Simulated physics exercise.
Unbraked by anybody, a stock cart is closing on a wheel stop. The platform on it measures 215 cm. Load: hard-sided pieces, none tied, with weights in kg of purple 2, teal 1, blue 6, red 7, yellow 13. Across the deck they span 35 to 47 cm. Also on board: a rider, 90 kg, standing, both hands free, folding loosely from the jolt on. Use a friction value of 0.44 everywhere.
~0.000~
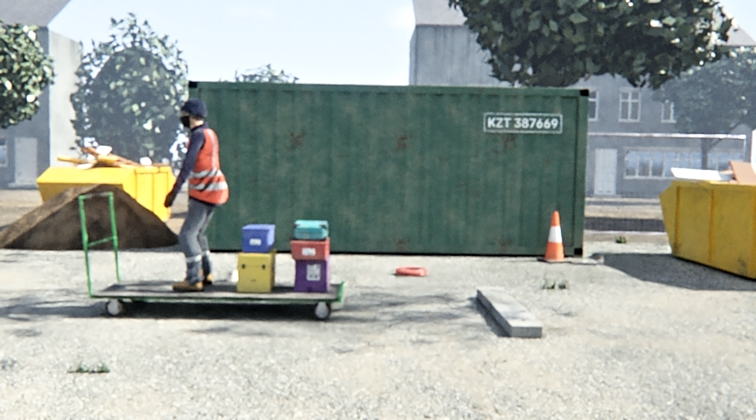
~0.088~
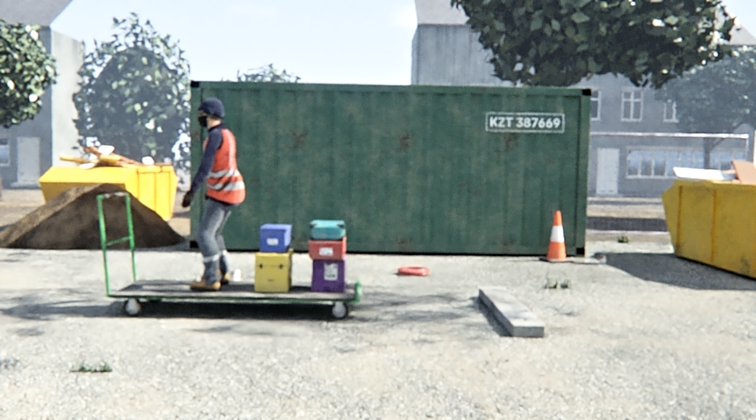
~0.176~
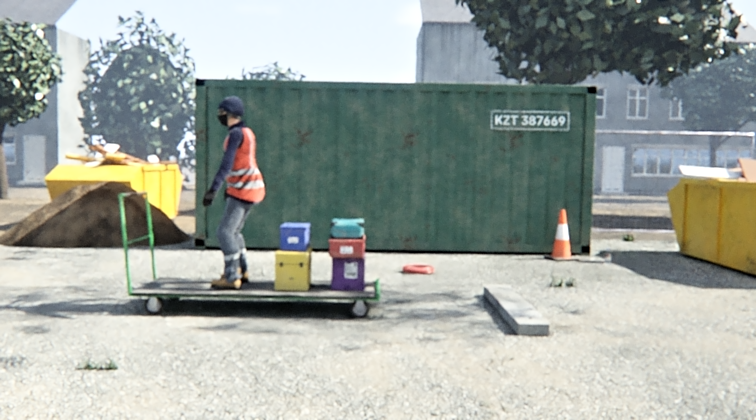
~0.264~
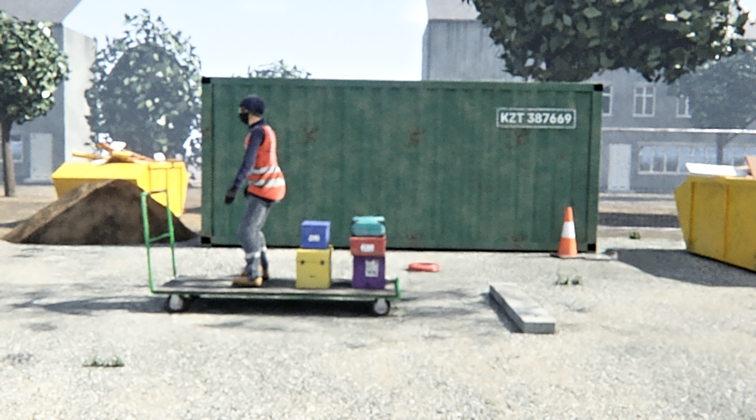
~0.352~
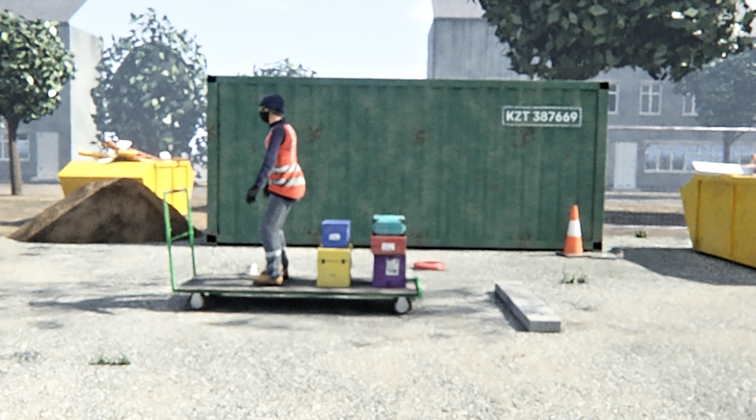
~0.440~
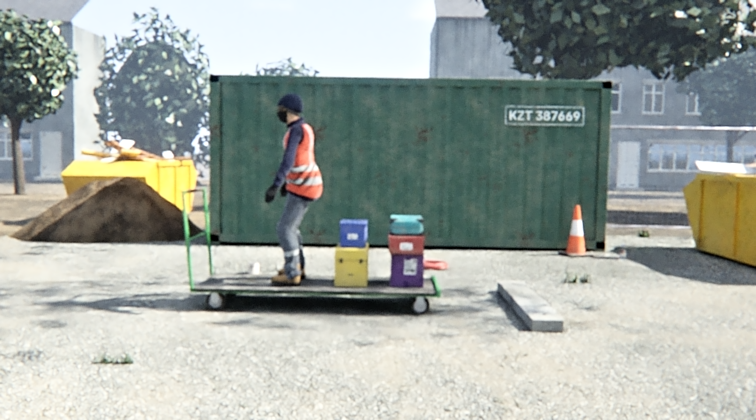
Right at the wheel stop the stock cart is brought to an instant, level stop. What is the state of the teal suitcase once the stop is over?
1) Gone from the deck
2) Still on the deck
(1) Gone from the deck.
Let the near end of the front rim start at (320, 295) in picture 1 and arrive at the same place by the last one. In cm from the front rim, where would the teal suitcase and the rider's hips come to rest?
Rest points: Teal at 120 cm past, hips at 30 cm behind.
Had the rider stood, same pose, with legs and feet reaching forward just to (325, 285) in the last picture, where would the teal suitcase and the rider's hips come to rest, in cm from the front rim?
The teal item goes over by 80 cm, but the hips stay 110 cm behind the front rim.
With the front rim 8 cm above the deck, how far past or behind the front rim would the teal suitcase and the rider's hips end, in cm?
So the teal one settles 90 cm beyond the rim and the hips 60 cm short of it.
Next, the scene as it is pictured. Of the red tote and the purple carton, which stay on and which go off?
End result - red: Goes over; purple: Stays.
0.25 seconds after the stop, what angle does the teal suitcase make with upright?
About 10° from upright.
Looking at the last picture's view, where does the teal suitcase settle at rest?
At about (620, 302).
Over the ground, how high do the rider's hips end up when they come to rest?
Around 15 centimetres high.
After 0.94 s the deck stops.
After 1.19 s the teal suitcase is 1 cm past the rim, tilted 10°, near (525, 228) in the last picture's view.
After 1.49 s the teal suitcase is 33 cm past the rim, tilted 50°, near (560, 245) in the last picture's view.
After 1.94 s the teal suitcase is 84 cm past the rim, tilted 150°, near (612, 295) in the last picture's view.
When all is still (4.9 s), past the rim, teal suitcase and red tote; behind it, purple carton, blue tote, yellow toolbox and the rider's hips.
